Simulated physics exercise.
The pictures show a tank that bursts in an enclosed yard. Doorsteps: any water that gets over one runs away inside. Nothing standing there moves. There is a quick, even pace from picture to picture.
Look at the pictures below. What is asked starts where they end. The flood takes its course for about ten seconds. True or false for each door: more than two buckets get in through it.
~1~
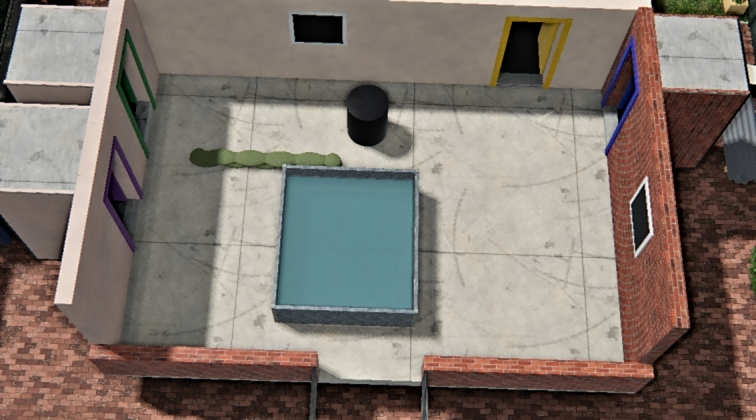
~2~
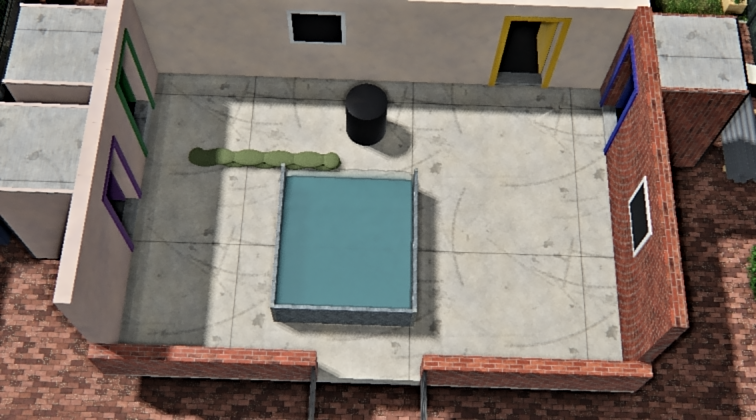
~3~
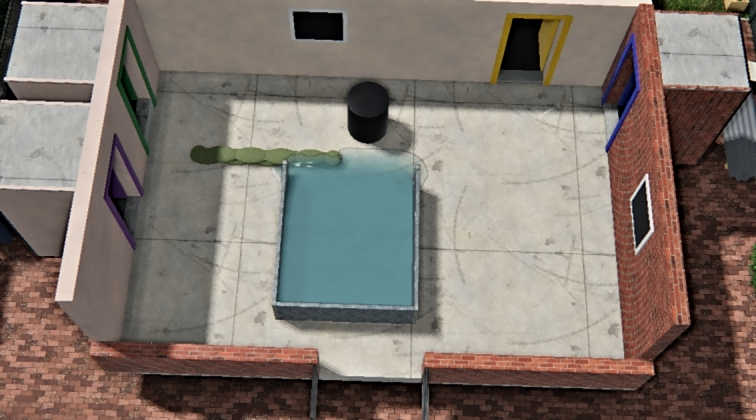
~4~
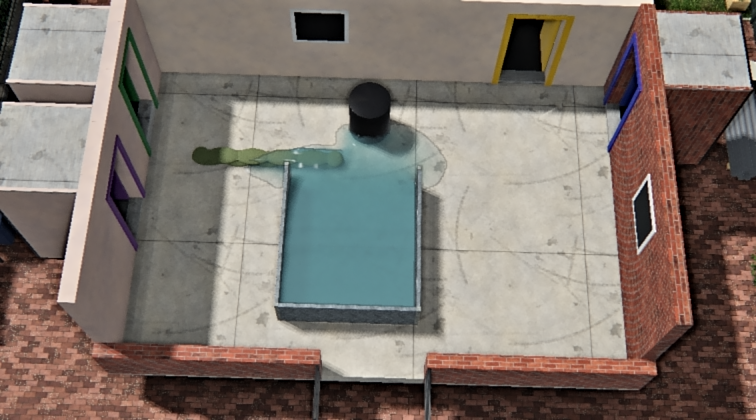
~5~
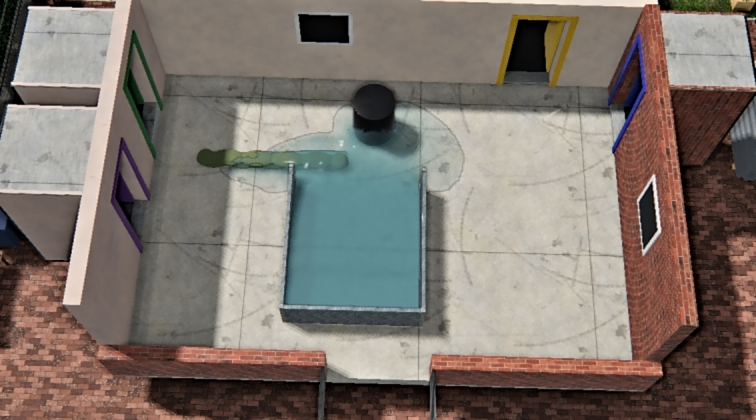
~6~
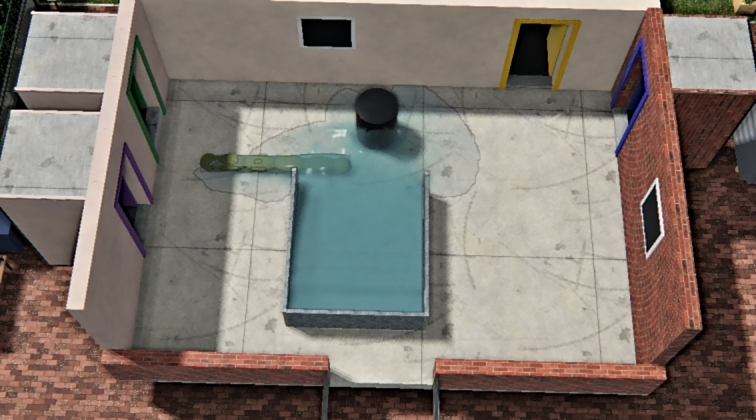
The purple door: True; the green door: False; the yellow door: True; the blue door: True.
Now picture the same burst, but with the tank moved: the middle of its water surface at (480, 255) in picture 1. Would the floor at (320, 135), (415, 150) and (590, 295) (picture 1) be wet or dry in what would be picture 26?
Taking the three spots in that order, I'd say drenched, then drenched, then spared.
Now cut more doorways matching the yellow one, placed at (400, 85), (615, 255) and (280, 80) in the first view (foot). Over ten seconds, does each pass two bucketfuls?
Door by door: Ends up above, ends up below, ends up above.
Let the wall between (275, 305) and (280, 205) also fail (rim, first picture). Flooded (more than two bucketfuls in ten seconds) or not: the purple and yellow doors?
The purple door ends up above and the yellow door ends up below.
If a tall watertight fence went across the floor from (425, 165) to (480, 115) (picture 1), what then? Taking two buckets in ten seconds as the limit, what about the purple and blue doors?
The purple door overflows and the blue door overflows.
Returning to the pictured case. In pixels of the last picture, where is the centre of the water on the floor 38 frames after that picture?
I'd put my finger on (365, 208).
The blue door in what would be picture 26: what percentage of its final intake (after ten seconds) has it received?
Some 35 per cent.
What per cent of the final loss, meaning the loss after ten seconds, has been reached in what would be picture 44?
Near 70 in a hundred.
A moment on, water covers 30 % of the floor; the purple door not reached, the green door not reached, the yellow door not reached, the blue door not reached.
Next, water covers 45 % of the floor; the purple door under two buckets in, the green door wet at the sill, nothing in, the yellow door under two buckets in, the blue door wet at the sill, nothing in.
Then, water covers 55 % of the floor; the purple door over two buckets in, the green door wet at the sill, nothing in, the yellow door over two buckets in, the blue door far over two buckets in.
Later, water covers 80 % of the floor; the purple door far over two buckets in, the green door wet at the sill, nothing in, the yellow door over two buckets in, the blue door far over two buckets in.
In the end, water covers 95 % of the floor; the purple door far over two buckets in, the green door wet at the sill, nothing in, the yellow door over two buckets in, the blue door far over two buckets in.
